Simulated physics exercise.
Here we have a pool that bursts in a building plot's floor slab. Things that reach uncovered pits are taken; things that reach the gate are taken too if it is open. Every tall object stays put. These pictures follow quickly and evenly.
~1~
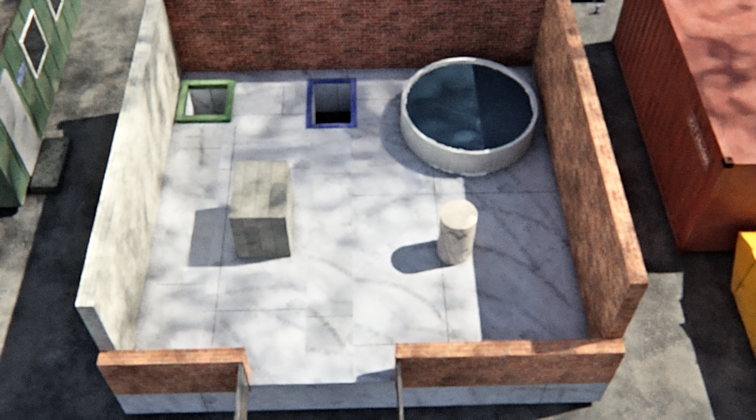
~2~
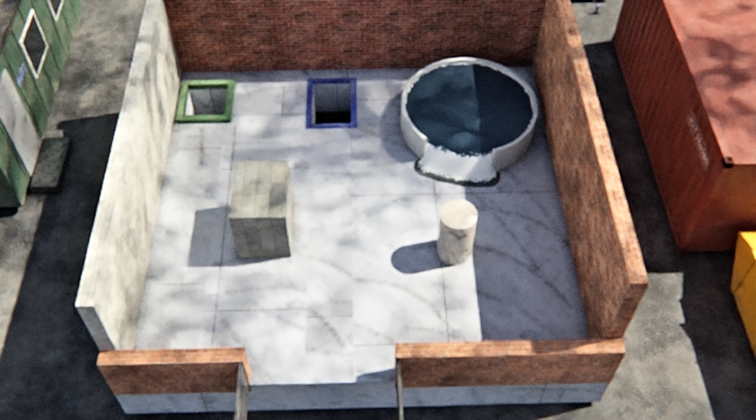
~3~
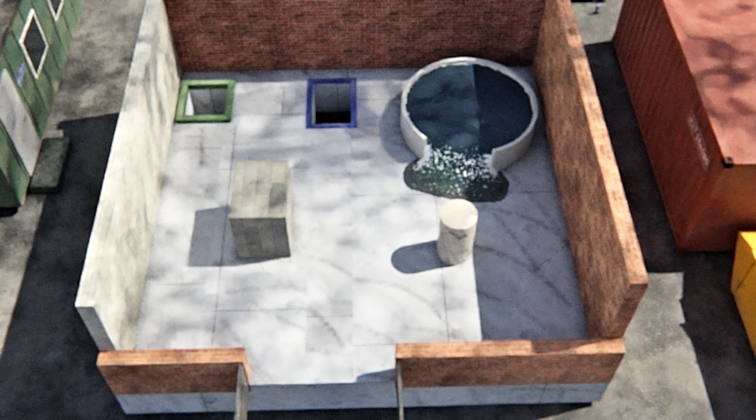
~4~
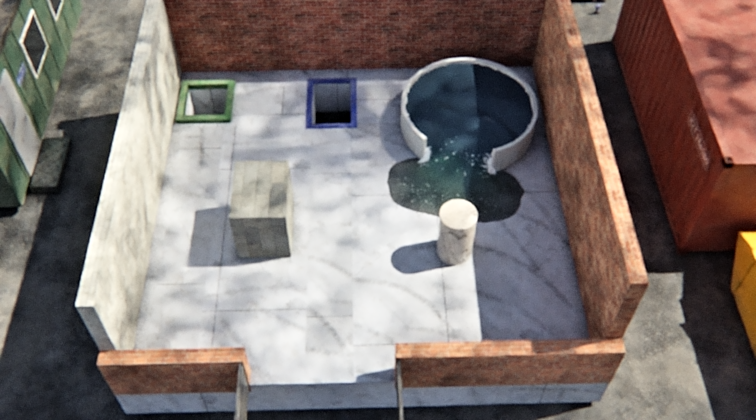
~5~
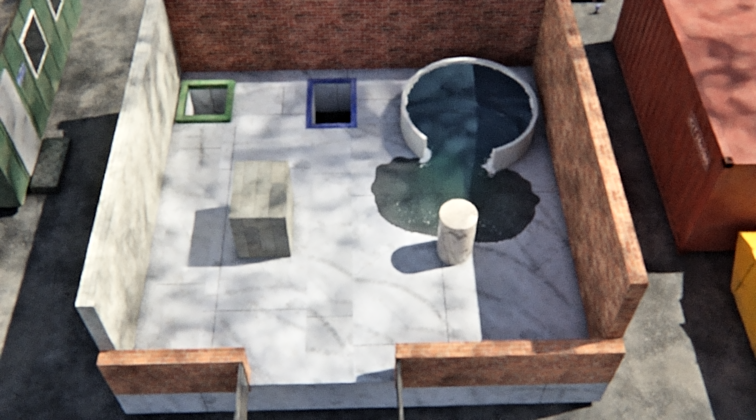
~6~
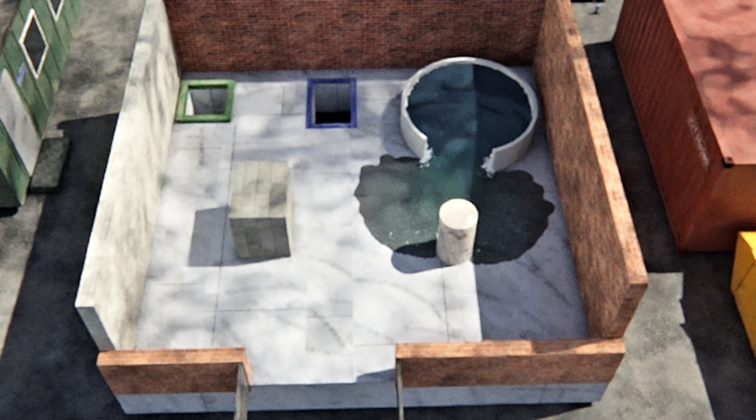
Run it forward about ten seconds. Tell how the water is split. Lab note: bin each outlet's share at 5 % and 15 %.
Bins - gate: Over 15 %; green pit: Under 5 %; blue pit: Under 5 %.
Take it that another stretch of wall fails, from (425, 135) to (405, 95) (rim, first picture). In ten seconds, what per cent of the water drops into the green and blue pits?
The green pit gets 0 per cent and the blue pit 20 per cent.
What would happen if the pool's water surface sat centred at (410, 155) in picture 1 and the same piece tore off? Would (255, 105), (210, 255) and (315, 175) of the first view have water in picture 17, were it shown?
So, first one stays dry, second one stays dry, third one stays dry.
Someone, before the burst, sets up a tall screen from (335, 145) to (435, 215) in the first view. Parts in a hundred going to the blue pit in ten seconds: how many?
Roughly 10 per cent ends up in the blue pit.
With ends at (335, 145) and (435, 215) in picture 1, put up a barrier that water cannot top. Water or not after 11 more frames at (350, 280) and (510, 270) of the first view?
Taking them in the order asked, the first is inundated and the second is inundated.
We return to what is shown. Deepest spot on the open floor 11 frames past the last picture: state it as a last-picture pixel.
That spot is close to (457, 232).
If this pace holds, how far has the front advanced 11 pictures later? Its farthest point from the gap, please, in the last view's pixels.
(296, 369).
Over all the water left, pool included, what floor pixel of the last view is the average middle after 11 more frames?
Near pixel (456, 176).
A moment on, water covers 25 % of the floor; the gate 0 %, the green pit 0 %, the blue pit 0 %.
Next, water covers 40 % of the floor; the gate 0 %, the green pit 0 %, the blue pit 0 %.
Then, water covers 50 % of the floor; the gate 6 %, the green pit 0 %, the blue pit 0 %.
Later, water covers 60 % of the floor; the gate 13 %, the green pit 0 %, the blue pit 0 %.
In the end, water covers 80 % of the floor; the gate 19 %, the green pit 0 %, the blue pit 0 %.
